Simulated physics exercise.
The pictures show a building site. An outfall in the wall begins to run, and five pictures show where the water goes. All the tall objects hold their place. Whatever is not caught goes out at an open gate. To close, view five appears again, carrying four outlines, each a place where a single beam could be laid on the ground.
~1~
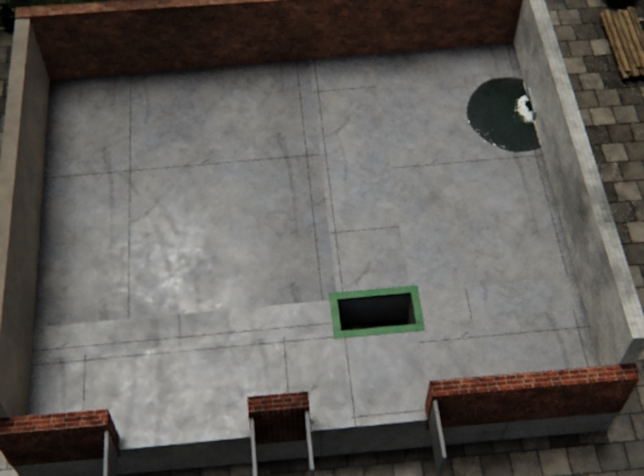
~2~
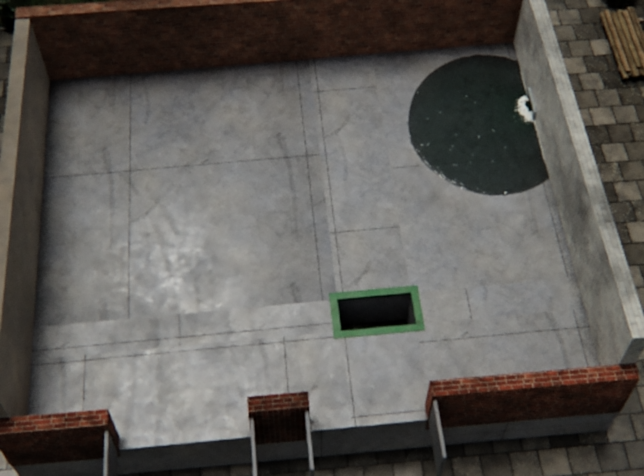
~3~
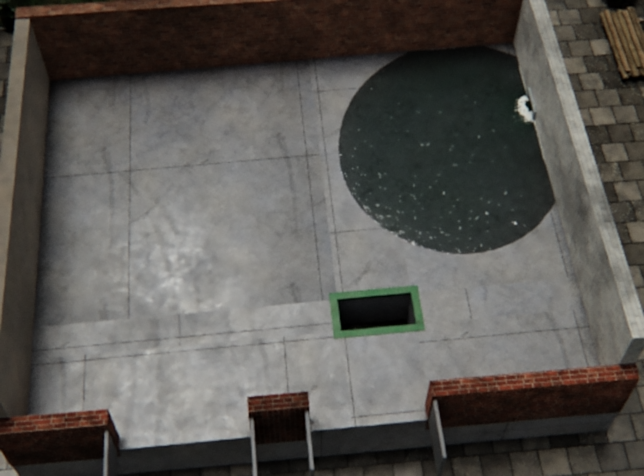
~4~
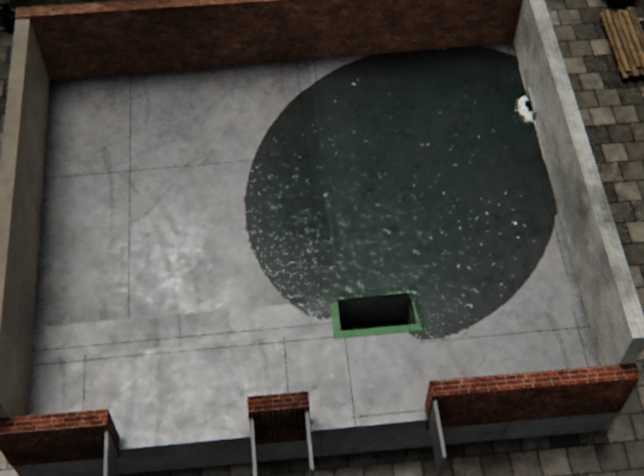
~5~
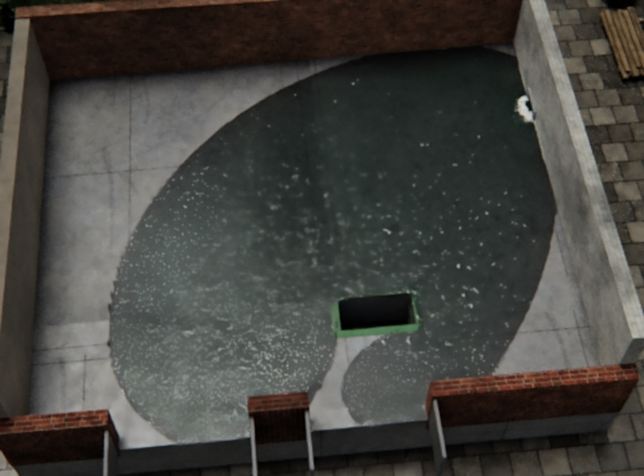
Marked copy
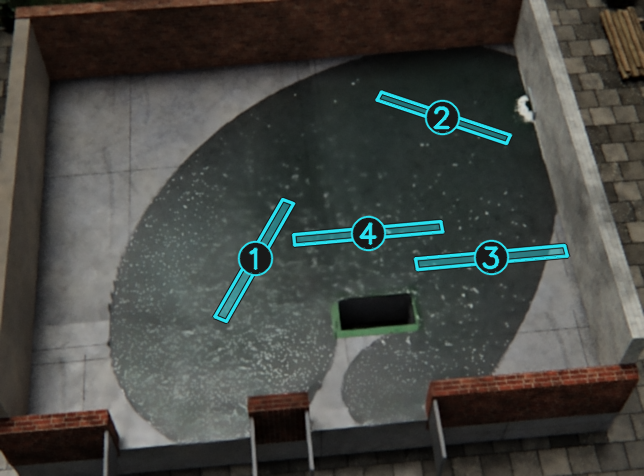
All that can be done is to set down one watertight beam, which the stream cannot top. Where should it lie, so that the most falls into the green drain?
Position 1 does it best.
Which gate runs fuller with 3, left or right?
The left gate.
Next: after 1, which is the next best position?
Position 3.
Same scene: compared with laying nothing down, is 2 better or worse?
It is worse.
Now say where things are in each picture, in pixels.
The first picture shows outfall at (532, 105); green drain at (376, 312); open gate at (185, 428); open gate at (367, 411); 3 % of the ground under water, visible out to (504, 148); green drain still dry.
In the second picture, 9 % of the ground under water, visible out to (418, 144); green drain still dry.
In the third picture, 21 % of the ground under water, visible out to (359, 195); green drain still dry.
In the fourth picture, 38 % of the ground under water, visible out to (304, 306); green drain taking water.
In the fifth picture, 63 % of the ground under water, visible out to (128, 375); green drain taking water.
In cyan, 1 from (220, 319) to (288, 201); 2 from (379, 96) to (508, 139); 3 from (416, 264) to (565, 250); 4 from (294, 239) to (441, 226).
With 1, about 23 % of the stream goes into the green drain, about 75 % out by the gates.
With 2, about 10 % of the stream goes into the green drain, about 89 % out by the gates.
With 3, about 16 % of the stream goes into the green drain, about 83 % out by the gates.
With 4, about 10 % of the stream goes into the green drain, about 89 % out by the gates.
